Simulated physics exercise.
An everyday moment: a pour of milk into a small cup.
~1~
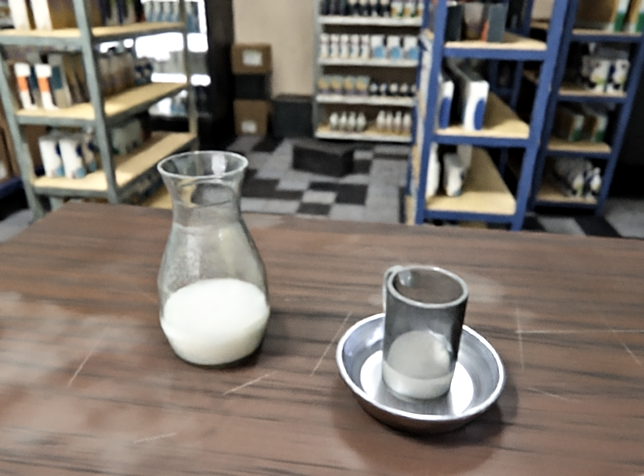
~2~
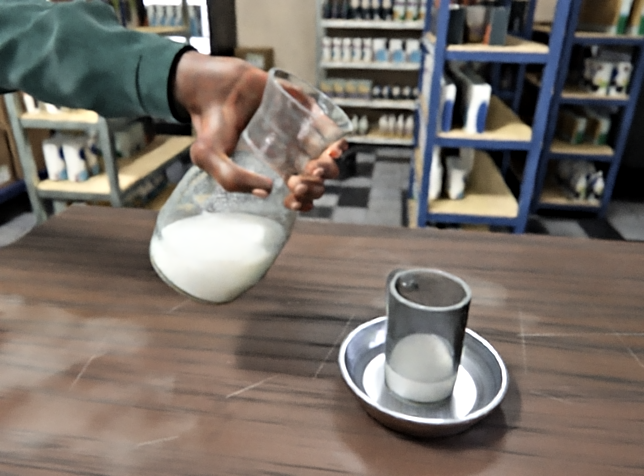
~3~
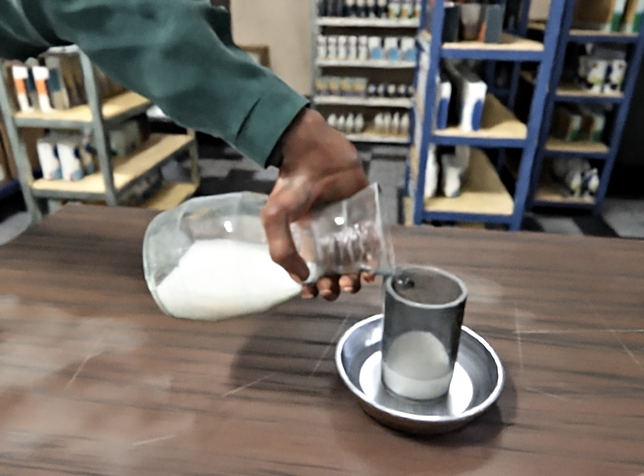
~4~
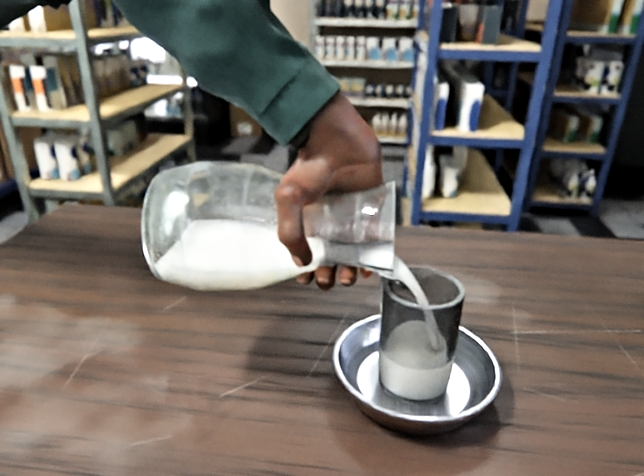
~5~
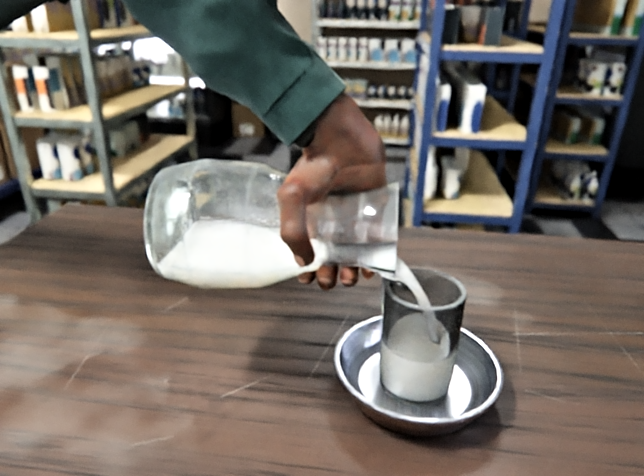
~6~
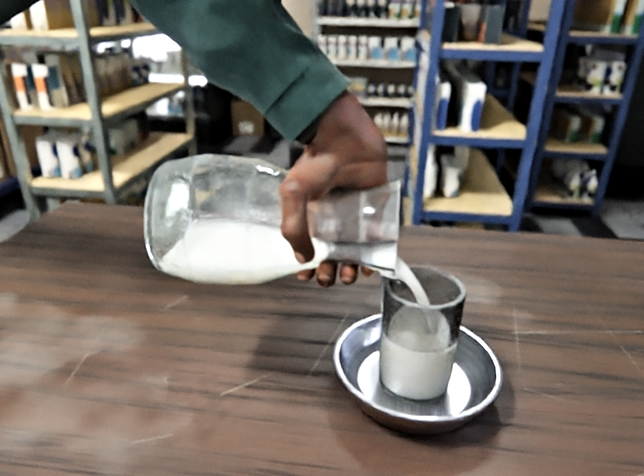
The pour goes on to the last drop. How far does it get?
The milk gets as far as the saucer.
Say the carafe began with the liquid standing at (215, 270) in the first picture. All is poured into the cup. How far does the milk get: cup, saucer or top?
Then: Past the saucer.
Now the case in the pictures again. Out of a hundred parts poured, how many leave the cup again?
I make it 20 per cent.
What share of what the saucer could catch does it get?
I make it 20 per cent.
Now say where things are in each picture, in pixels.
In the first picture, before the pour; carafe (212, 256) about a quarter full; cup (422, 332) about a quarter full; saucer (422, 421) dry.
In the second picture, the carafe is on its way; carafe (252, 188) tipped 35° with all of its load; cup about a quarter full, surface at (422, 360).
In the third picture, the milk nears the lip; carafe (279, 247) tipped 75° with all of its load; cup (421, 333) about a quarter full.
In the fourth picture, pouring; carafe (282, 227) tipped 85° with nearly all of its load; cup about a third full, surface at (417, 348).
In the fifth picture, pouring; carafe (283, 227) tipped 90° with about three quarters of its load; cup (420, 334) about half full.
In the sixth picture, pouring; carafe (284, 223) tipped 90° with about two thirds of its load; cup about half full, surface at (419, 331); saucer (419, 422) dry.
A moment on, the cup is nearly full; the saucer is dry.
Further on, the cup is full to the brim; the saucer is wet, with room to spare.
When it is over, the cup is full to the brim; the saucer is wet, with room to spare.
